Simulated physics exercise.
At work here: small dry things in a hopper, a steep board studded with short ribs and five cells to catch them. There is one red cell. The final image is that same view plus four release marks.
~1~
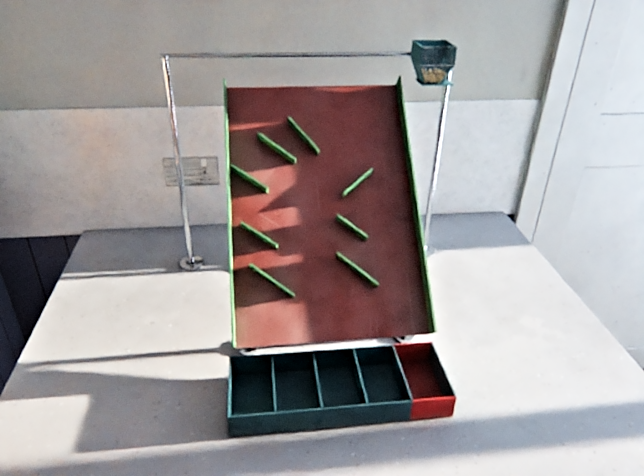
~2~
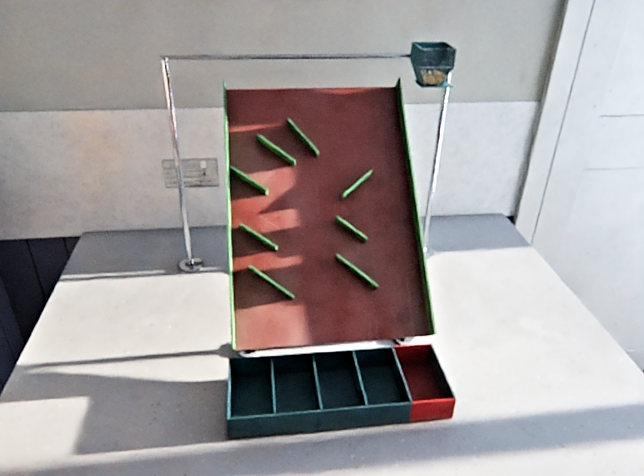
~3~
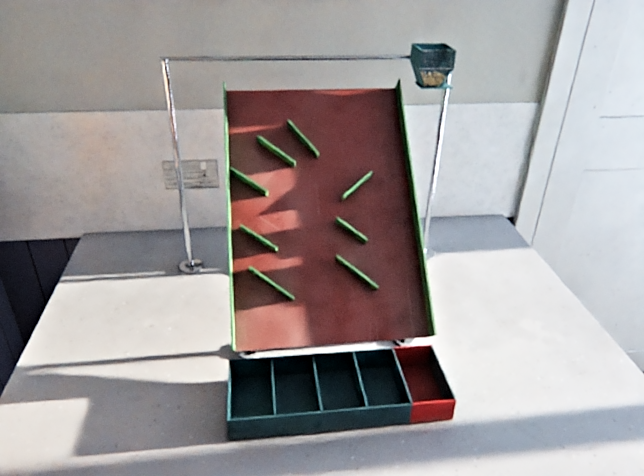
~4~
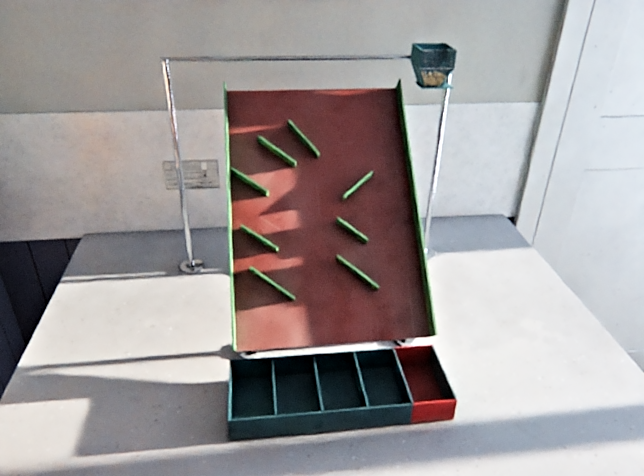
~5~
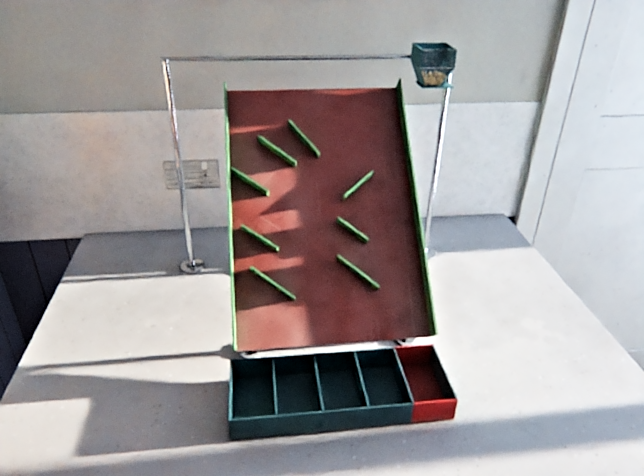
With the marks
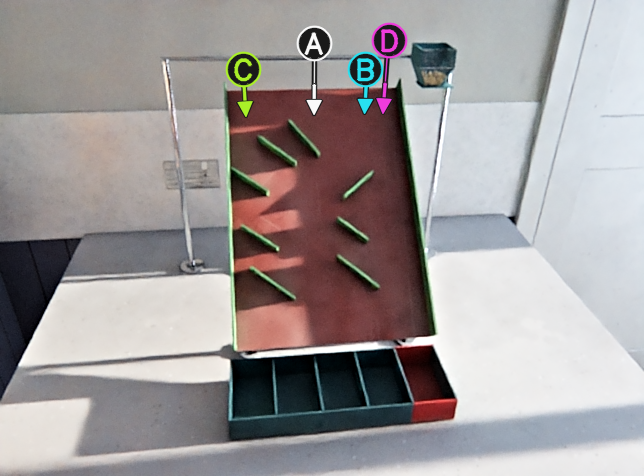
Nothing visibly moves as a small hopper of dried chickpeas sits at the upper right of a steep reddish-brown board studded with short green ribs. Below the board, four dark green cells and one red cell at the right end stay empty, and the scene remains still throughout.
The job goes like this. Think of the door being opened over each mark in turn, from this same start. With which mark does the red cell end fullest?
Go for D.
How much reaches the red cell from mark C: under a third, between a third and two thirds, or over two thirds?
Mark C gives under a third.
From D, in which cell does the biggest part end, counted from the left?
The fifth from the left.
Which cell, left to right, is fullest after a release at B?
The fifth.
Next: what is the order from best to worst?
Best to worst: D, B, A, C.
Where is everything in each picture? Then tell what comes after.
In the first picture, hopper (431, 74), dried chickpeas, door shut.
In the second picture, ribs (258, 134) to (295, 161), (288, 119) to (318, 152), (231, 166) to (267, 190).
In the third picture, ribs (344, 196) to (372, 171), (241, 225) to (277, 248), (337, 218) to (368, 240).
In the fourth picture, ribs (250, 267) to (294, 298), (337, 255) to (379, 287).
In the fifth picture, red cell (434, 410), number 5 of 5 from the left.
On the marked copy, mark A meets the board at (314, 109); mark B meets the board at (364, 108); mark C meets the board at (245, 111); mark D meets the board at (383, 108).
Choosing A, roughly a quarter in the red cell, roughly two thirds in other cells, just a few outside the box.
Choosing B, roughly half in the red cell, roughly half in other cells.
Choosing C, about a tenth in the red cell, the larger part in other cells, about a tenth held on the board, just a few outside the box.
Choosing D, the larger part in the red cell, about a tenth in other cells, about a tenth outside the box.
